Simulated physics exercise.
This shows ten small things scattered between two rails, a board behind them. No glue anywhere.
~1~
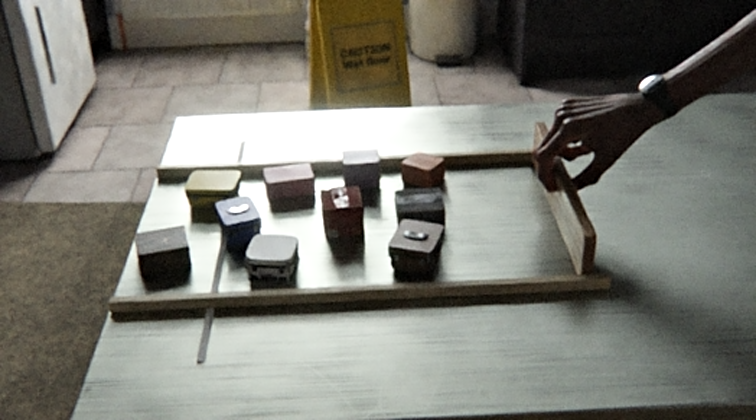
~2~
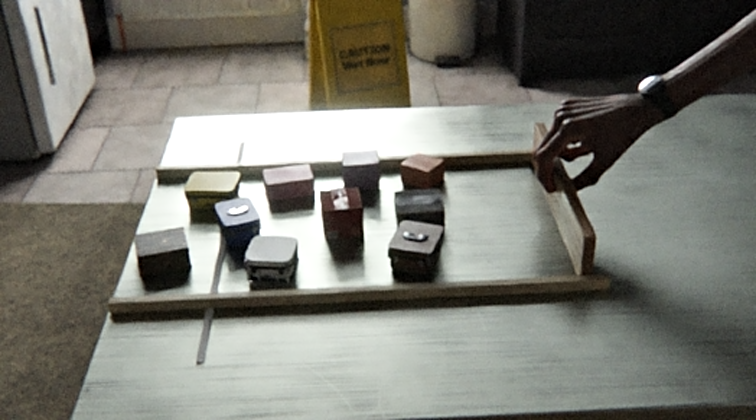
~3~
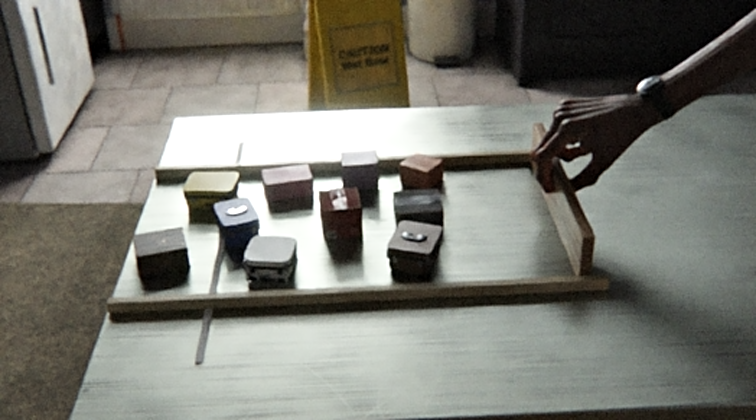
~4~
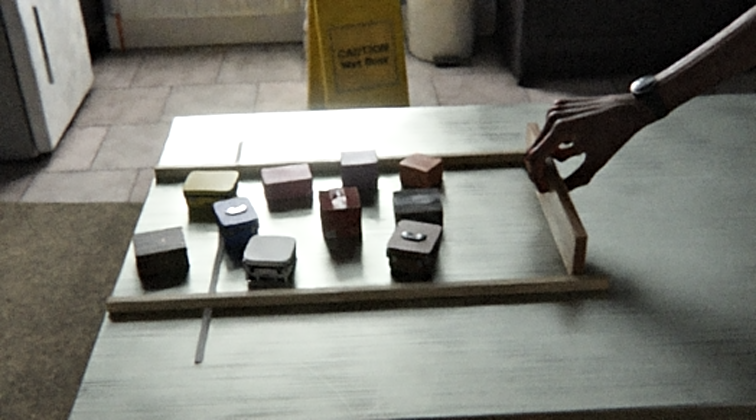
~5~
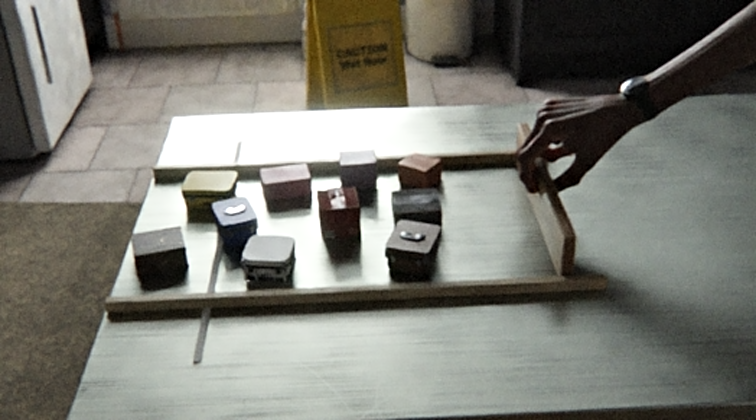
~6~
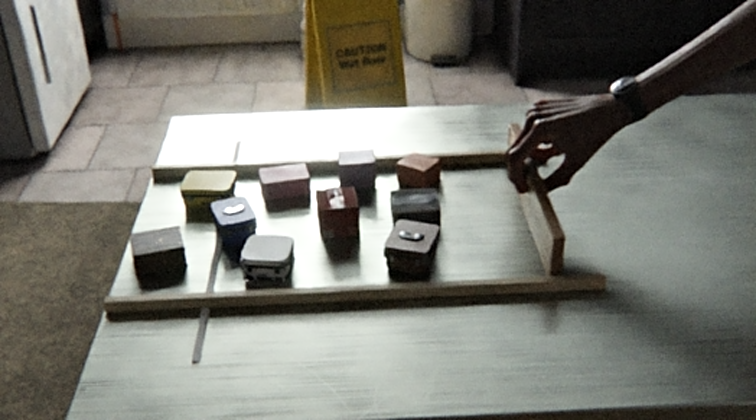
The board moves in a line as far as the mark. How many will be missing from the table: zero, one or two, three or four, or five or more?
As it turns out, the number that fall off is three or four.
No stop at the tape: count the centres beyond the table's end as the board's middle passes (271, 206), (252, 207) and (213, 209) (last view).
In that order 1, 1 and 4.
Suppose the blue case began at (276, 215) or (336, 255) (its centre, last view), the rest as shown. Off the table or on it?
The blue case drops off; stays on.
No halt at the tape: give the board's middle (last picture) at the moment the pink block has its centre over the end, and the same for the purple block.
For the pink block at (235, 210), for the purple block at (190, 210).
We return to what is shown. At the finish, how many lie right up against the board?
In contact: 3.
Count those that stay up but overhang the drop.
The number is 0.
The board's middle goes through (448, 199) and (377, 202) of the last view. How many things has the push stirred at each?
First 1, then 6.
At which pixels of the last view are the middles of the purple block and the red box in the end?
The purple block stops around (175, 181); the red box around (152, 220).
Soon after, none off yet; black block at rest near (158, 249); yellow case at rest near (210, 190); blue case at rest near (235, 222).
Then, none off yet; black block at rest near (158, 249); yellow case moved about its own width near (174, 193); blue case moved a little near (213, 222).
At rest, the number that fall off is three or four; fallen, pink block, blue case, yellow case and black block.
